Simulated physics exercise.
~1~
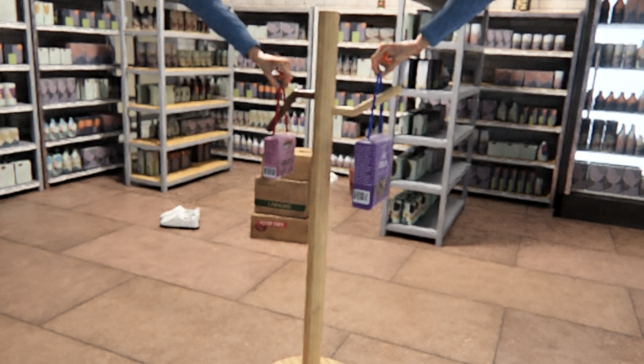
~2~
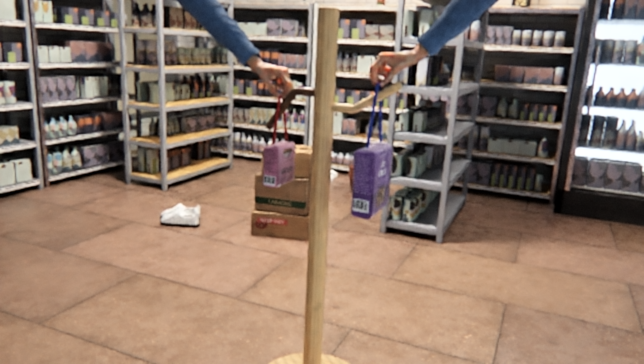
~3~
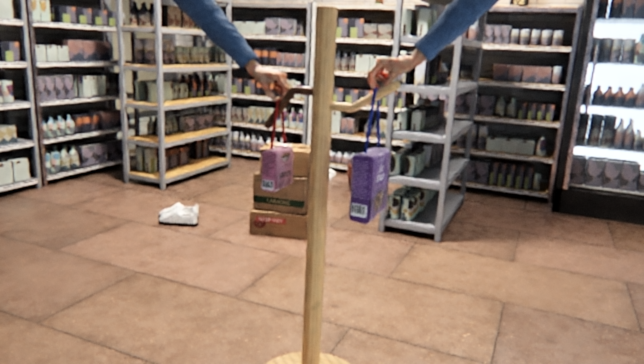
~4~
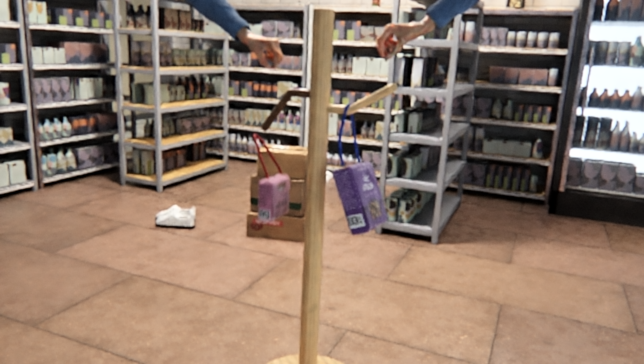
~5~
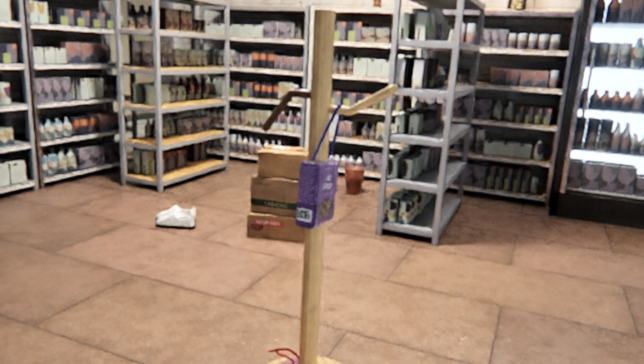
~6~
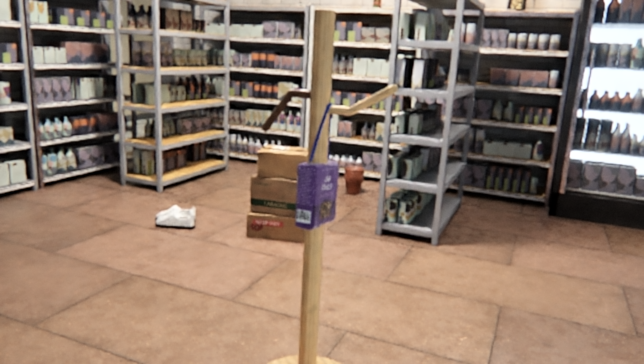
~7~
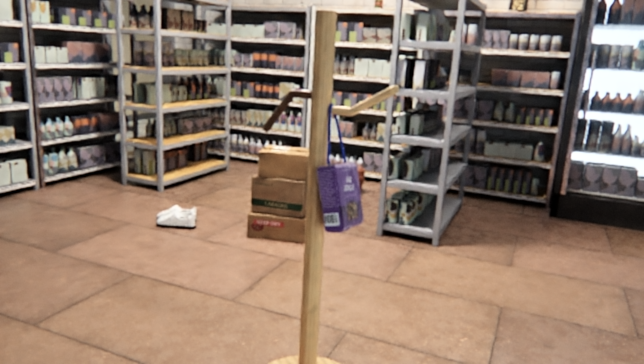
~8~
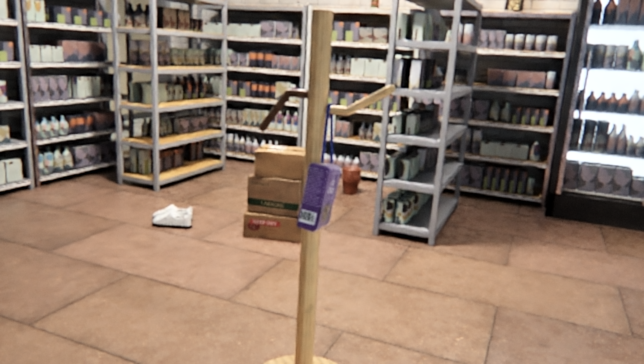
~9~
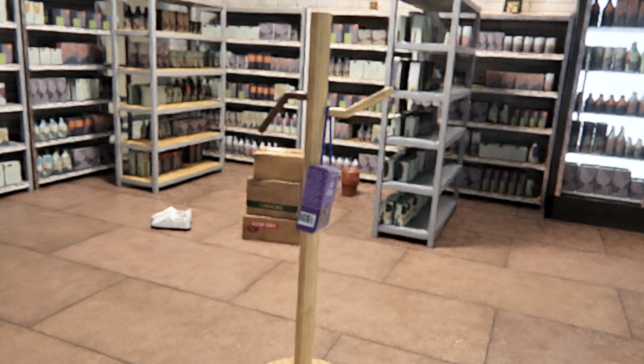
Two hands release a pink pouch, which falls, and a purple bag, which stays hanging.
